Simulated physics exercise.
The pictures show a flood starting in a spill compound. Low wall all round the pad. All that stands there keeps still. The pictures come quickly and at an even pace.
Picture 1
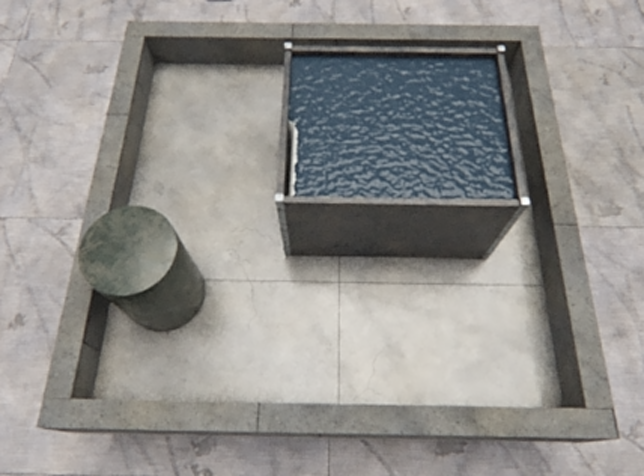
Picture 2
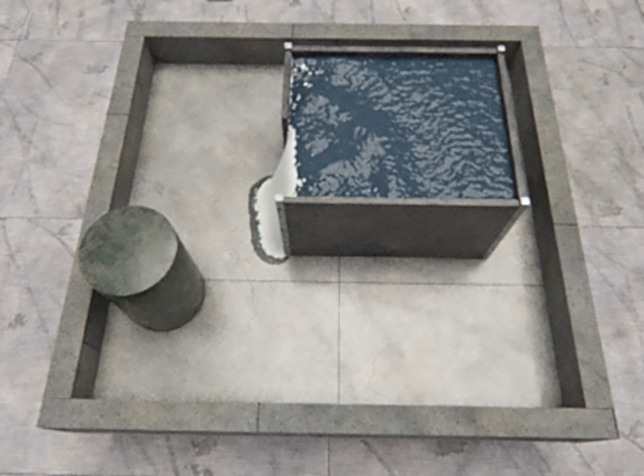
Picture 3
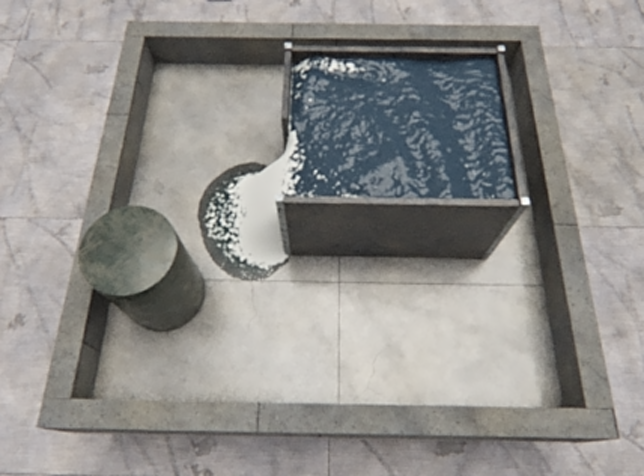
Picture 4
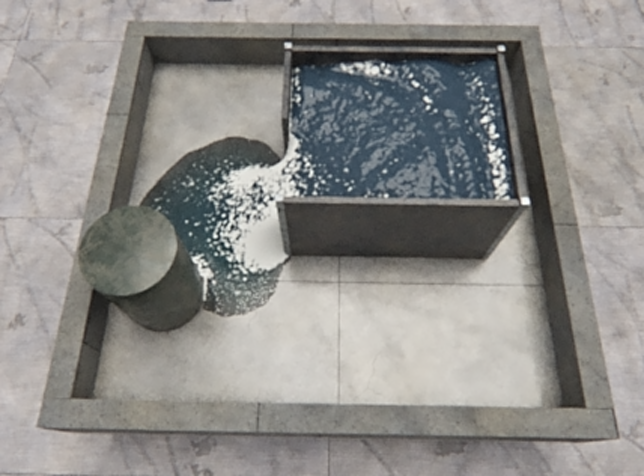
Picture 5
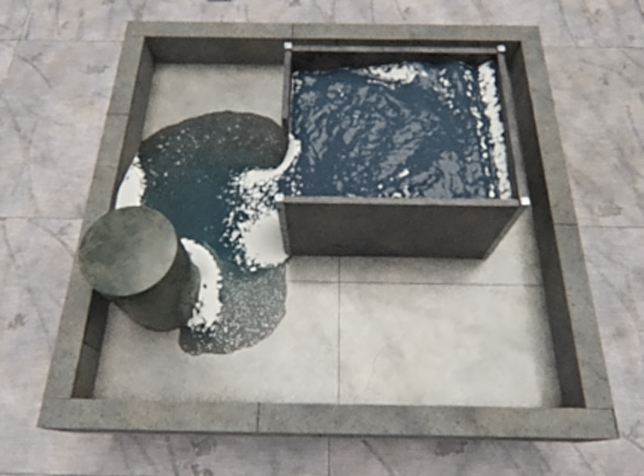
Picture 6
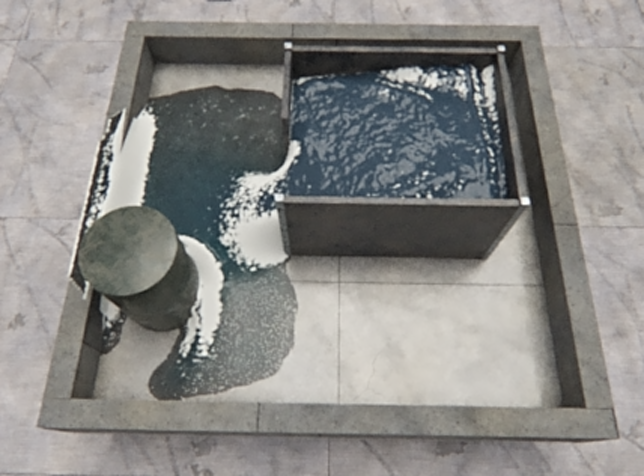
Walled concrete pad with water pouring from a gap in a tank's left side, spreading around a cylinder and splashing the left wall.
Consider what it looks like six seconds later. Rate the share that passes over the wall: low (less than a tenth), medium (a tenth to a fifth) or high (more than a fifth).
Low.
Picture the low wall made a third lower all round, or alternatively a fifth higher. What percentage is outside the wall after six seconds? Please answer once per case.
About 16 per cent, then about 2 per cent.
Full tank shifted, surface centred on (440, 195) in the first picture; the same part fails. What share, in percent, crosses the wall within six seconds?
Near 6 in a hundred.
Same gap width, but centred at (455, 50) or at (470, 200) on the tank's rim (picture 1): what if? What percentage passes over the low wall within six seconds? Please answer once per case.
First case near 16 percent, second near 8 percent.
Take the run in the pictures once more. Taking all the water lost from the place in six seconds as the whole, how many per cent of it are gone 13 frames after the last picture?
By then, close to 90 % of it.
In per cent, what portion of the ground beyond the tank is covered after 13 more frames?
Some 80 per cent.
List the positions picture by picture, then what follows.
The water tank at (396, 125) is whole and still, in the first picture.
The front is at (269, 257), out from the gap at (290, 195), in the second picture.
The front is at (207, 205), out from the gap at (290, 198), in the third picture.
Water pours out at (291, 200) and has run to a hidden place, in the fourth picture.
Water pours out at (291, 201) and has run to a hidden place, in the fifth picture.
Water pours out at (291, 200) and has run to (104, 346), in the sixth picture.
A moment on, water covers 40 % of the floor; the low wall has let 0 % over.
Next, water covers 40 % of the floor; the low wall has let 1 % over.
Then, water covers 65 % of the floor; the low wall has let 4 % over.
Later, water covers 80 % of the floor; the low wall has let 5 % over.
In the end, water covers 80 % of the floor; the low wall has let 5 % over.
